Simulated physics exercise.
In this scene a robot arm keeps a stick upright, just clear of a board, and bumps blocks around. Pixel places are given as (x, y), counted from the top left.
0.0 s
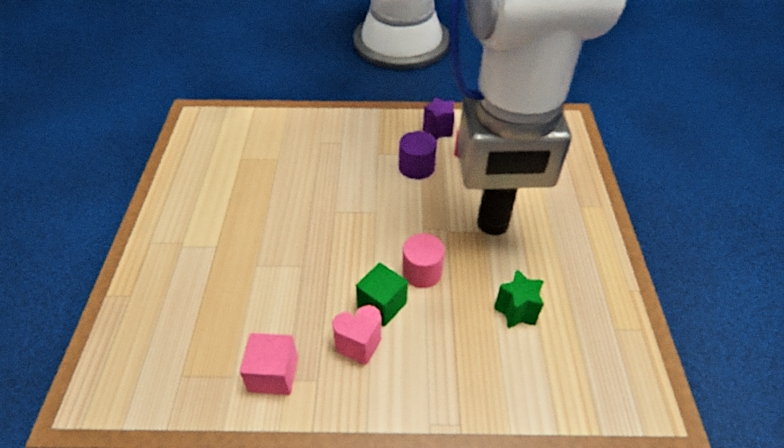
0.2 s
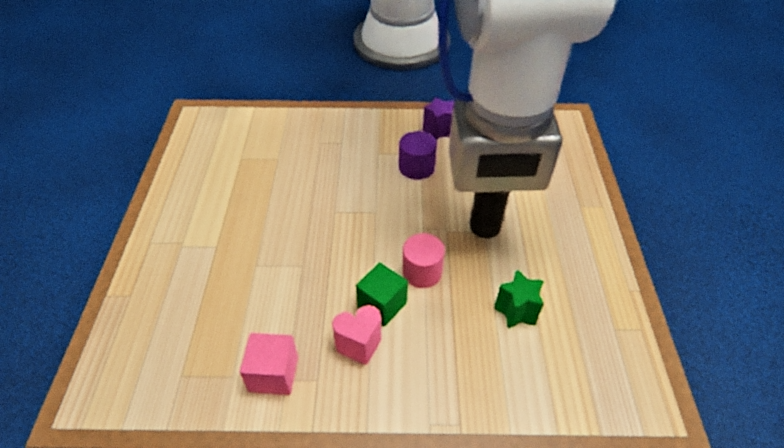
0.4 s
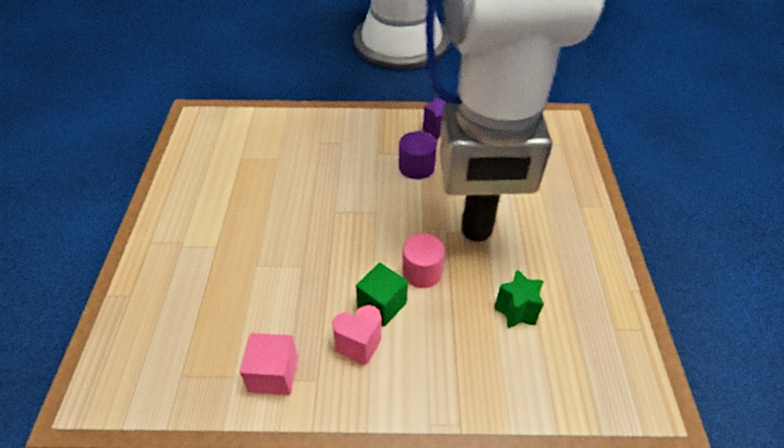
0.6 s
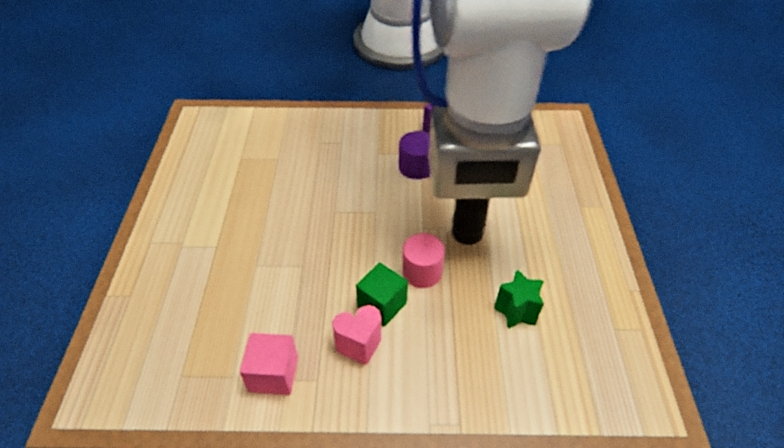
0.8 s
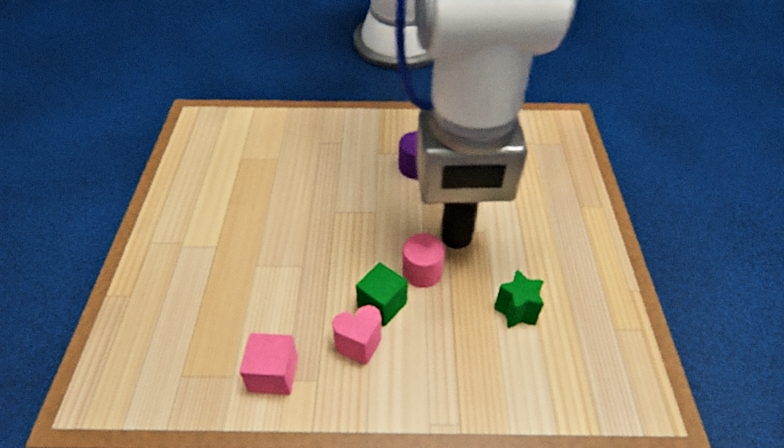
Above a wooden board, a robot arm moves its black stick slightly left toward still blocks.
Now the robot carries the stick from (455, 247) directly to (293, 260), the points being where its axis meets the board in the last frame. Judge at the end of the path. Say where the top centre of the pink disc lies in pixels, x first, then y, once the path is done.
In the picture, that point is around (406, 258).
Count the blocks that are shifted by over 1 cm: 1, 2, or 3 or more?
The result: One block.
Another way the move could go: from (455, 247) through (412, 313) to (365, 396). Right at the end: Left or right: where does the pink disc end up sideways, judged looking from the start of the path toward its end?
Right side.
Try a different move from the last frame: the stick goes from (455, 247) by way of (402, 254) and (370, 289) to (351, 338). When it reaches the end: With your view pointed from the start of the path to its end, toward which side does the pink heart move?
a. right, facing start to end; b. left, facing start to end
Letter b.
The first path, step by step. One third of the way, stick (401, 242); pink disc (406, 258).
Two thirds of the way, stick (345, 246); pink disc (406, 258).
At the end, stick (291, 251); green four-sided block still; pink disc (406, 258).
